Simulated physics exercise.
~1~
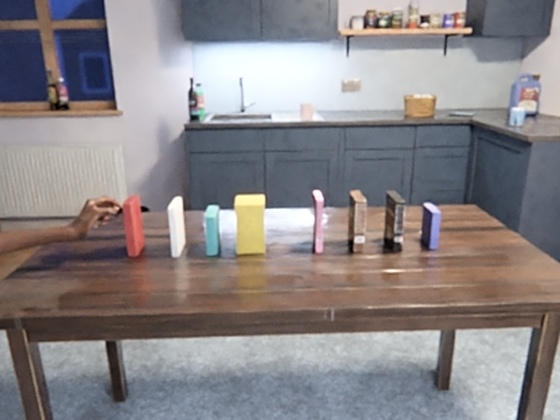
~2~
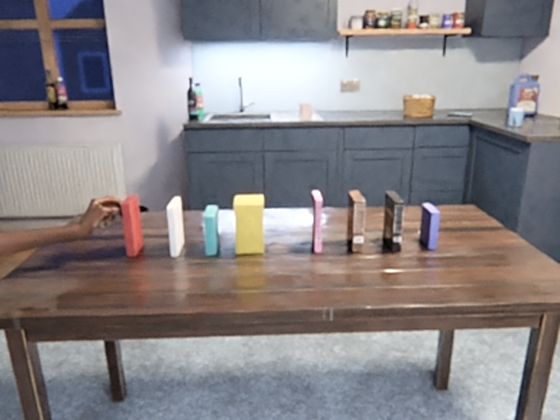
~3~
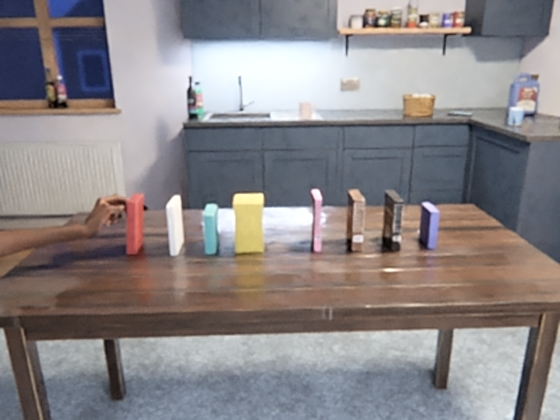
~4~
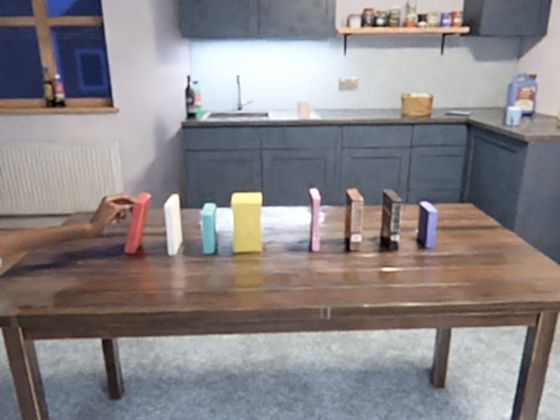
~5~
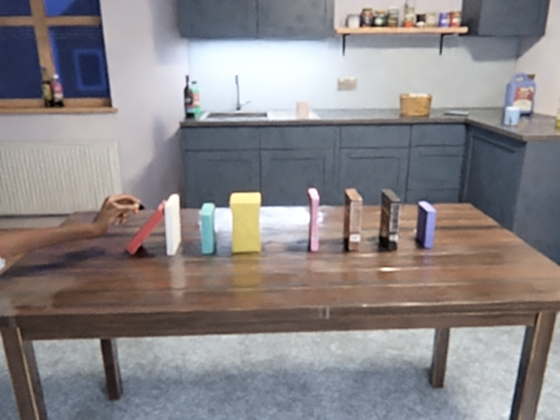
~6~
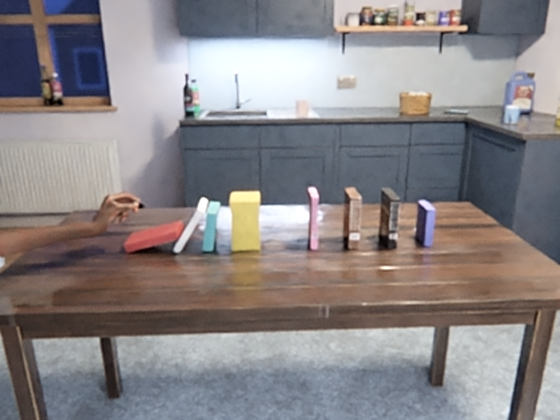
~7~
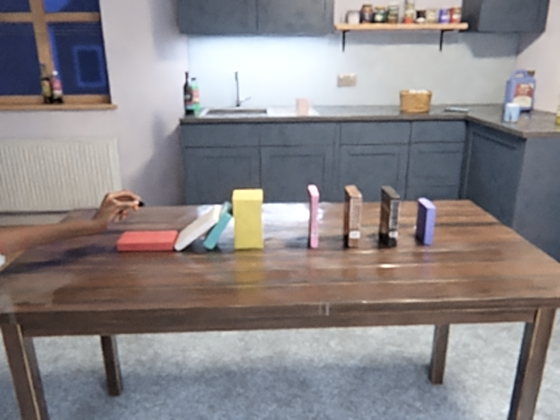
A hand at the left of a wooden table tipped a red block rightward into a white one, which toppled against a turquoise block and left it leaning by the yellow block, while the pink, brown, black and blue pieces farther right stayed standing.
